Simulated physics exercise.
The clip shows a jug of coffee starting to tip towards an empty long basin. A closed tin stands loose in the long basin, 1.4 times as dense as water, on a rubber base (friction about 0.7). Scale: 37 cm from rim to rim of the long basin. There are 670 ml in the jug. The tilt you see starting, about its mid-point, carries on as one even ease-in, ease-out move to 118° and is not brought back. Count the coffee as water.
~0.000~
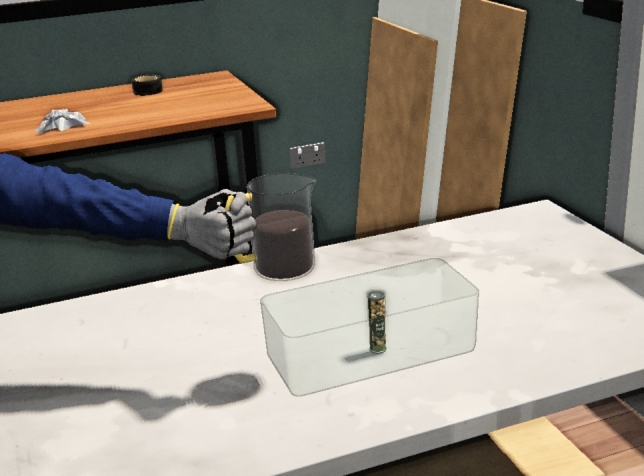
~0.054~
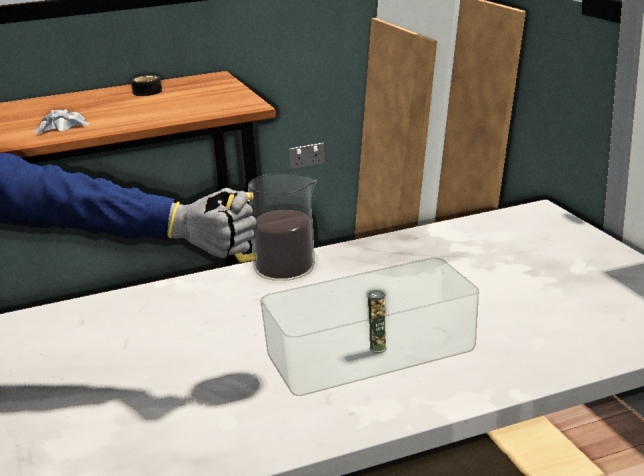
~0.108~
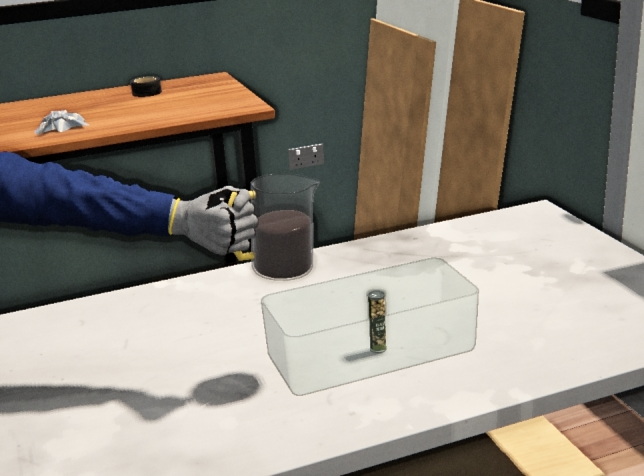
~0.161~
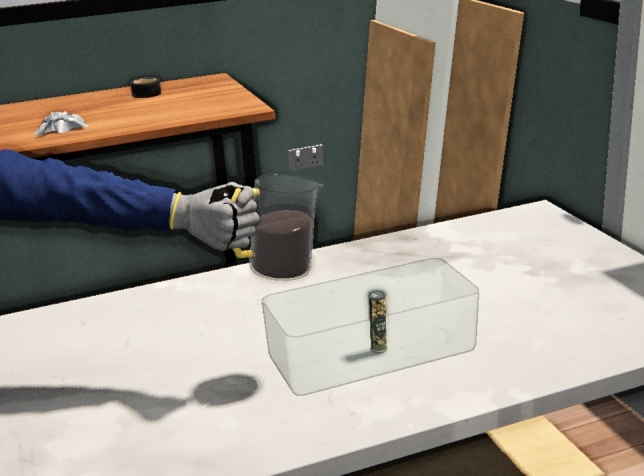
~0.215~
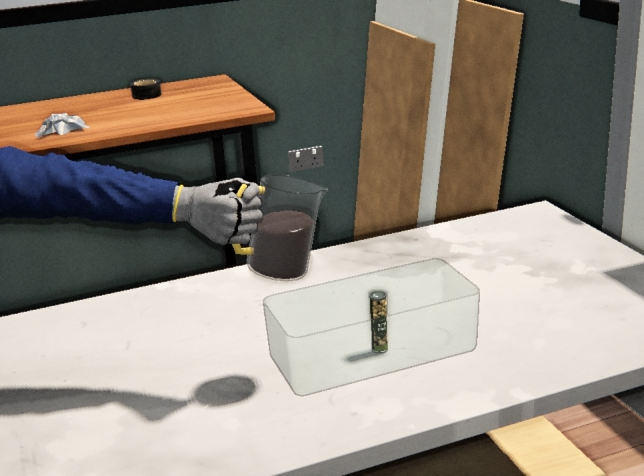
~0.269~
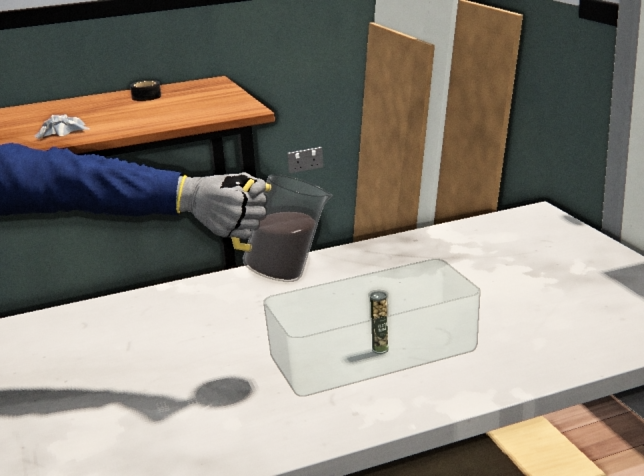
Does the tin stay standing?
The tin topples.
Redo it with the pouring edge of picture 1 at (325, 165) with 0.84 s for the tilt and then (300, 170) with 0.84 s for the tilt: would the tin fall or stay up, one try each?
First it topples; then it remains upright.
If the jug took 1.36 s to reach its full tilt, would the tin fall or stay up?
Then it goes over.
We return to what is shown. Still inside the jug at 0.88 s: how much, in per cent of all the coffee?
About 26 per cent.
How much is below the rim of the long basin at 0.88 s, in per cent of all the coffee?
Near 48 in a hundred.
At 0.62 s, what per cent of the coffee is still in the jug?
About 92 per cent.
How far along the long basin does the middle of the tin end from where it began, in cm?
Some 10.5 cm.
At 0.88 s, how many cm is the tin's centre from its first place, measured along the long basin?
Some 1 cm.
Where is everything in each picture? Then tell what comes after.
Tilt 0°; pouring edge (316, 178); surface from (252, 225) to (307, 214); the long basin's rim runs from (272, 318) to (460, 275); the tin's top is at (376, 297), in the first frame.
Tilt 1°; pouring edge (316, 178); surface from (253, 225) to (307, 214), in the second frame.
Tilt 4°; pouring edge (319, 180); surface from (253, 226) to (308, 215), in the third frame.
Tilt 8°; pouring edge (322, 183); surface from (254, 226) to (309, 215), in the fourth frame.
Tilt 14°; pouring edge (327, 187); surface from (254, 229) to (311, 215), in the fifth frame.
Tilt 22°; pouring edge (332, 194); surface from (253, 232) to (312, 216), in the sixth frame.
After 0.62 s the tilt is 87° and 91 per cent is still to pour; the tin stands where it began.
After 0.88 s the tilt is 117° and 26 per cent is still to pour; the tin stands 1 cm from where it began.
After 1.15 s the tilt is 118° and 1 per cent is still to pour; the tin leans 45°.
After 1.45 s the tilt is 118° and 0 per cent is still to pour; the tin lies on its side.
In the end the tin lies on its side.
